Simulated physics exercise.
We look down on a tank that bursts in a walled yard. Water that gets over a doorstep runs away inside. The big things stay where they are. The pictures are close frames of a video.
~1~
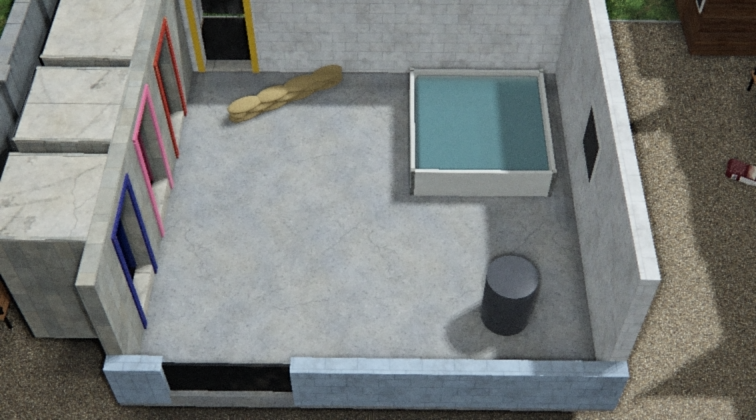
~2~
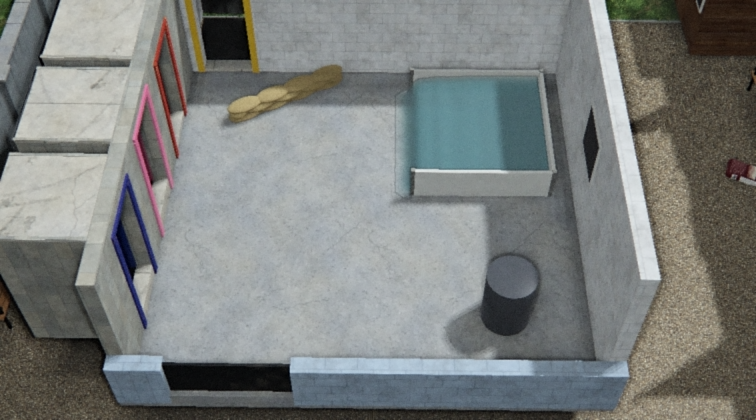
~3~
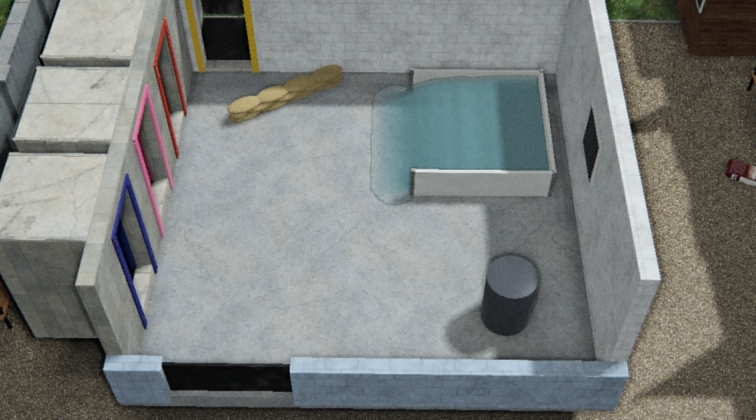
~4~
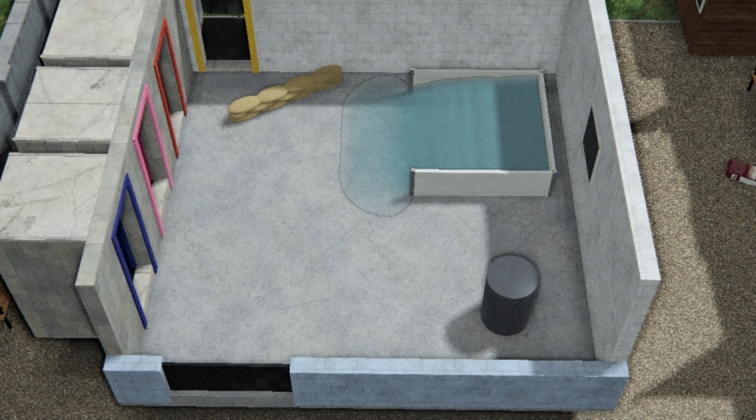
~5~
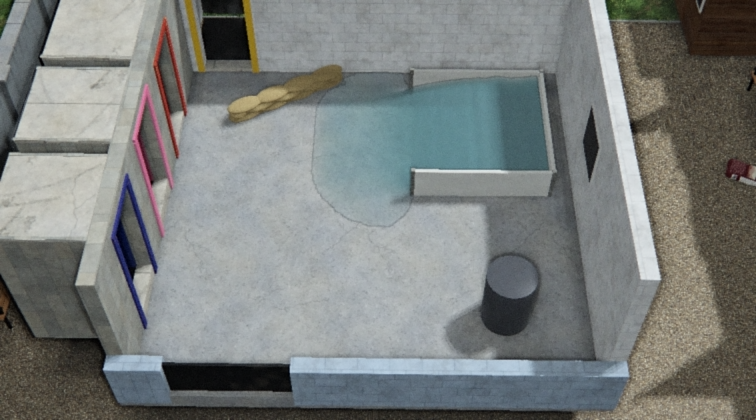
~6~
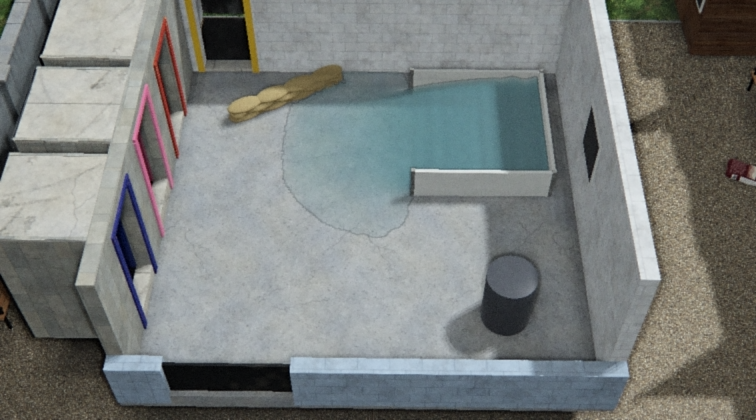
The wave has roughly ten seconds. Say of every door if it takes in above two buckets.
The pink door admits no more than that; the red door lets in a lot; the yellow door lets in a lot; the blue door admits no more than that.
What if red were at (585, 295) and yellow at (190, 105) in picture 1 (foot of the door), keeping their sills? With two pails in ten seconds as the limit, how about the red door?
In short: Red door takes less.
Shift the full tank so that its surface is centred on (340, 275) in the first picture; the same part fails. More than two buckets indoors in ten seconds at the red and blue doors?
My reading: The red one keeps below it, the blue one lets more in.
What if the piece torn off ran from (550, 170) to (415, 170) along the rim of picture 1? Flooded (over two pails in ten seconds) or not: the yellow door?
One by one: The yellow one is over.
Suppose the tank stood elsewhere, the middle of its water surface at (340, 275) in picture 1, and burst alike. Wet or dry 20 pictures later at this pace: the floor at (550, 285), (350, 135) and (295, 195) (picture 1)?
In turn: Dry, clear, not flooded.
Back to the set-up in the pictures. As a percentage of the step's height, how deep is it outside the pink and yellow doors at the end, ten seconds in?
About 30 and 120 per cent.
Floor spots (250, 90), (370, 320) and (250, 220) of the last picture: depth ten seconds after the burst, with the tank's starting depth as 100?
About 16, 10 and 16 per cent.
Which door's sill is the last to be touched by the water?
Last comes the door marked blue.
A moment on, water covers 30 % of the floor; the pink door not reached, the red door wet at the sill, nothing in, the yellow door not reached, the blue door not reached.
Next, water covers 45 % of the floor; the pink door wet at the sill, nothing in, the red door over two buckets in, the yellow door wet at the sill, nothing in, the blue door not reached.
Then, water covers 55 % of the floor; the pink door wet at the sill, nothing in, the red door far over two buckets in, the yellow door wet at the sill, nothing in, the blue door wet at the sill, nothing in.
Later, water covers 75 % of the floor; the pink door wet at the sill, nothing in, the red door far over two buckets in, the yellow door over two buckets in, the blue door wet at the sill, nothing in.
In the end, water covers 95 % of the floor; the pink door wet at the sill, nothing in, the red door far over two buckets in, the yellow door far over two buckets in, the blue door wet at the sill, nothing in.
